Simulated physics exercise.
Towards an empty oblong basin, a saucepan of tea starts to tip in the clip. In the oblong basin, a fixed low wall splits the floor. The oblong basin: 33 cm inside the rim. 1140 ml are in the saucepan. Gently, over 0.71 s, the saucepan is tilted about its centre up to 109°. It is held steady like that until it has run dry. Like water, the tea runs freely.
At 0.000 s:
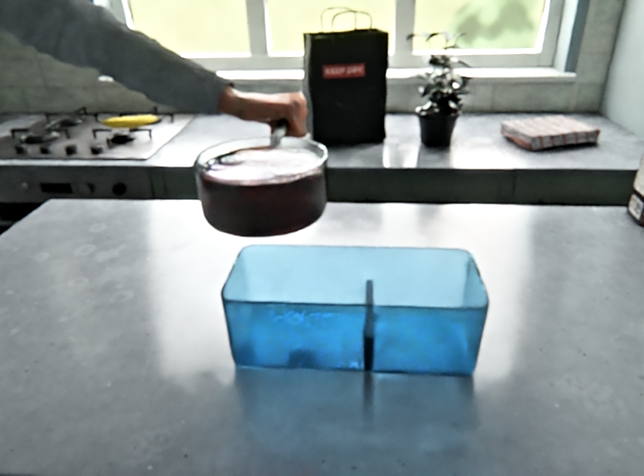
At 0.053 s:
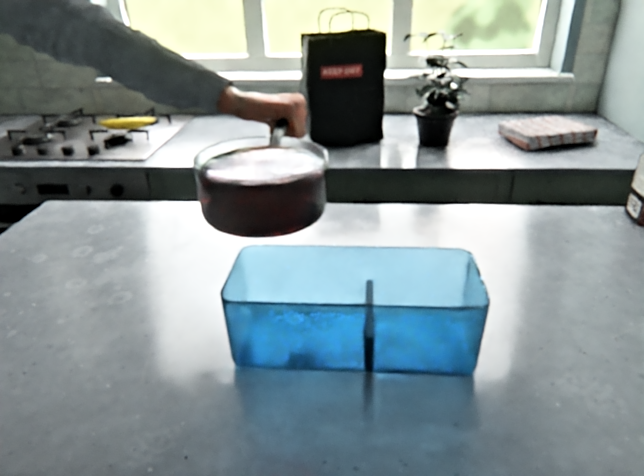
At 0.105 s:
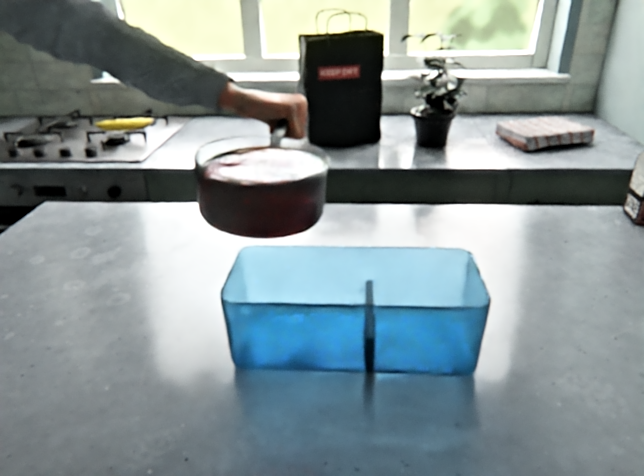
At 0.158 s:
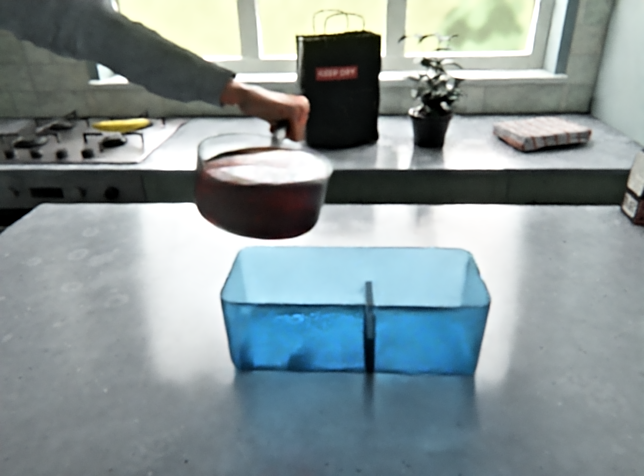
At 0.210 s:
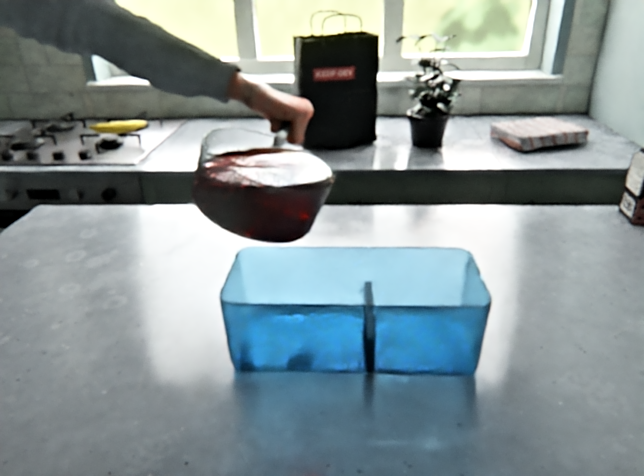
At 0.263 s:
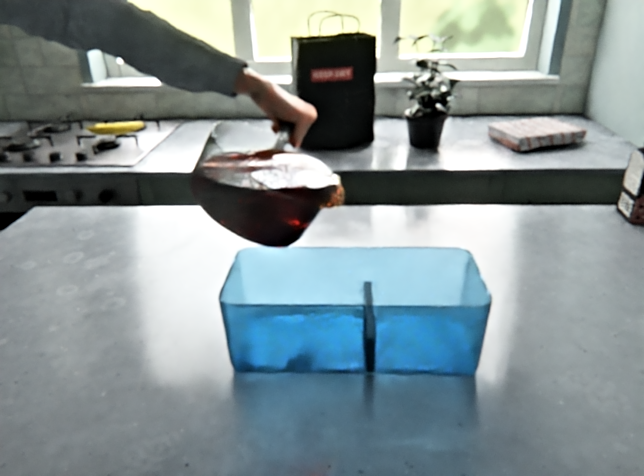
A clear saucepan of dark reddish tea, held by a grey-sleeved arm reaching in from the left, starts level and tips steadily to the right, the tea sliding toward its lower rim and just beginning to spill over it. Below sits an empty blue oblong basin with a dark upright divider on a grey counter. Behind, seen from slightly above, the kitchen's hob, black bag and potted plant drift slightly left as the view shifts.
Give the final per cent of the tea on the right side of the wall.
The right side ends with about 36 per cent.
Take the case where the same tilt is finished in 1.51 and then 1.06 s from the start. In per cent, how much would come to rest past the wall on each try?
Try 1: 60 %; try 2: 50 %.
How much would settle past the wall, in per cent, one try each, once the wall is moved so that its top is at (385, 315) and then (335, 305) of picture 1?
One try each: Around 30 percent and then around 70 percent.
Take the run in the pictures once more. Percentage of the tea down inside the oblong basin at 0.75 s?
About 80 %.
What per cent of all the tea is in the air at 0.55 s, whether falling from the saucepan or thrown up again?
I'd say close to 36 per cent.
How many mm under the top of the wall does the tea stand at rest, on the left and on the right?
Close to 30 mm left and close to 34 mm right.
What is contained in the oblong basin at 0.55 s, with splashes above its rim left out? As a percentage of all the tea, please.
I'd estimate some 44 percent of the liquid.
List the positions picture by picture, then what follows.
In the first picture, it leans 0°; its right rim is at (326, 158); the tea meets the walls at (201, 164) and (325, 164); the oblong basin's rim runs from (232, 271) to (480, 277); the wall's top is at (369, 307).
In the second picture, it leans 2°; its right rim is at (327, 159); the tea meets the walls at (201, 163) and (325, 164).
In the third picture, it leans 6°; its right rim is at (328, 164); the tea meets the walls at (201, 162) and (326, 166).
In the fourth picture, it leans 13°; its right rim is at (330, 172); the tea meets the walls at (201, 162) and (329, 169).
In the fifth picture, it leans 22°; its right rim is at (331, 183); the tea meets the walls at (201, 162) and (329, 177); 2 per cent is over the edge.
In the sixth picture, it leans 33°; its right rim is at (330, 195); the tea meets the walls at (198, 163) and (320, 182); 7 per cent is over the edge.
Then, 0.55 s in, the tilt is 95° and 21 per cent is still to pour, 13 is left of the wall and 31 right of it.
Then, 0.75 s in, the tilt is 109° and 4 per cent is still to pour, 50 is left of the wall and 30 right of it.
Then, 0.97 s in, the tilt is 109° and 0 per cent is still to pour, 57 is left of the wall and 36 right of it.
Then, 1.21 s in, the tilt is 109° and 0 per cent is still to pour, 58 is left of the wall and 36 right of it.
Finally, 58 per cent lies left of the wall, 36 right of it and 6 outside.
